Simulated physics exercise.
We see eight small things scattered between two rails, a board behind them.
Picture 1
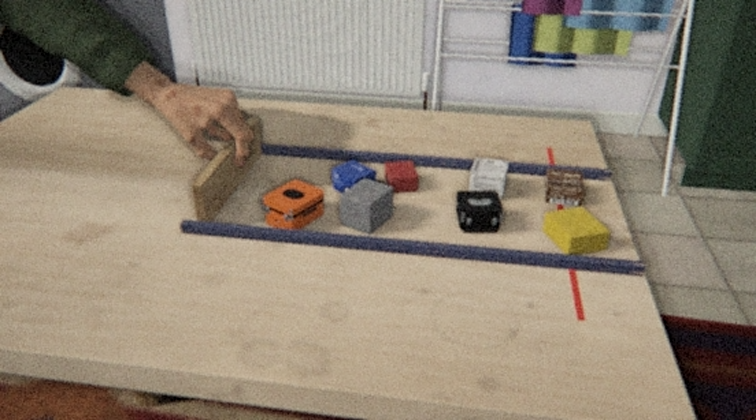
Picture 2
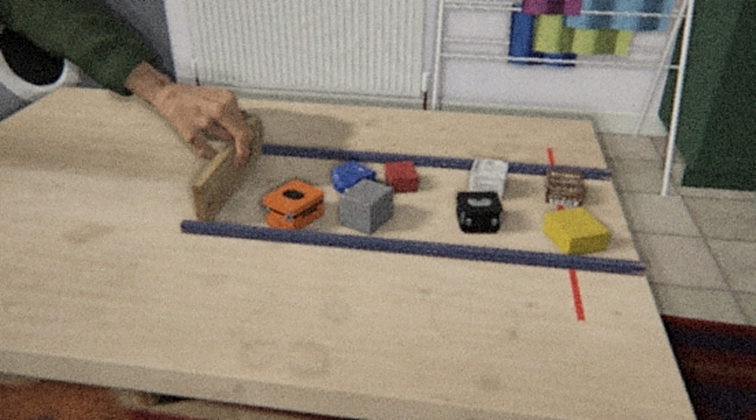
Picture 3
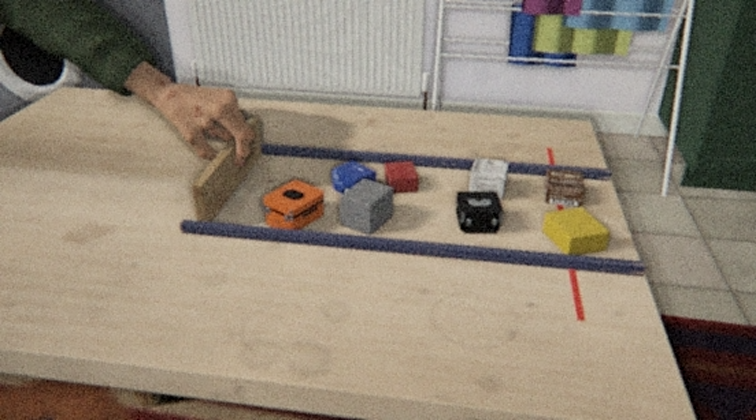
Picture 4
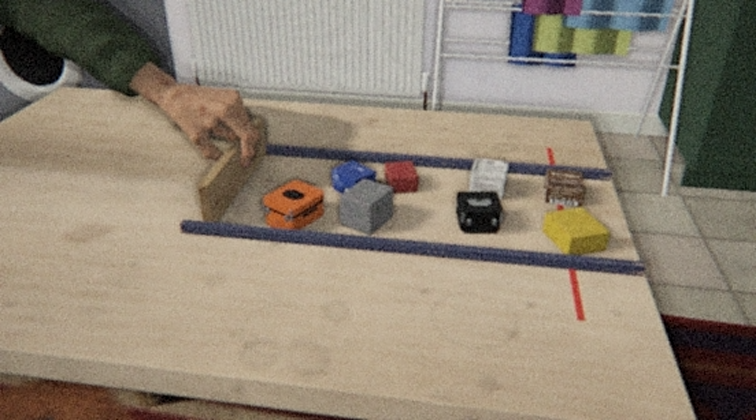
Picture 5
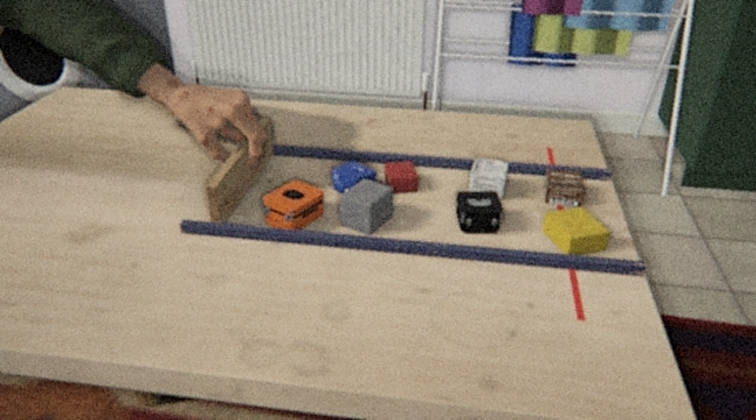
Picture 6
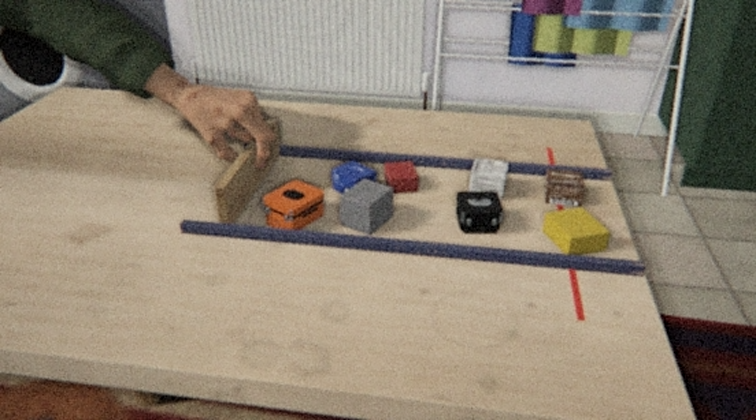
At the start, a hand holds a wooden board upright behind eight small objects scattered between two blue rails on a table, with the yellow block and brown box near a red line. The hand then slides the board slightly right, closer to the orange case, while the objects stay still.
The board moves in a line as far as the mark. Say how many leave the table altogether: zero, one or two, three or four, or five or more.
The number that fall off is three or four.
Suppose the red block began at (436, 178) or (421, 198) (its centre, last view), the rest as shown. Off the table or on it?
In that order, it does not fall; holds on.
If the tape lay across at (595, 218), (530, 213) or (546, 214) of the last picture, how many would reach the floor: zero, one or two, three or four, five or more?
For each place: More than four; one to two; three to four.
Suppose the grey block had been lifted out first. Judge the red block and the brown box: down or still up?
The red block does not fall; the brown box comes down.
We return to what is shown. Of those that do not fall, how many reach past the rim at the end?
2 of them.
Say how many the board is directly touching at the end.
That makes 3.
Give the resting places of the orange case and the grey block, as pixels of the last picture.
The orange case at (589, 228), the grey block at (631, 225).
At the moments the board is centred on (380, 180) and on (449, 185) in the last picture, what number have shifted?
First 4, then 7.
Early on, none off yet; yellow block at rest near (575, 231); brown box at rest near (564, 187); white box at rest near (489, 178).
Finally, the number that fall off is three or four; lost, black case, brown box and yellow block.
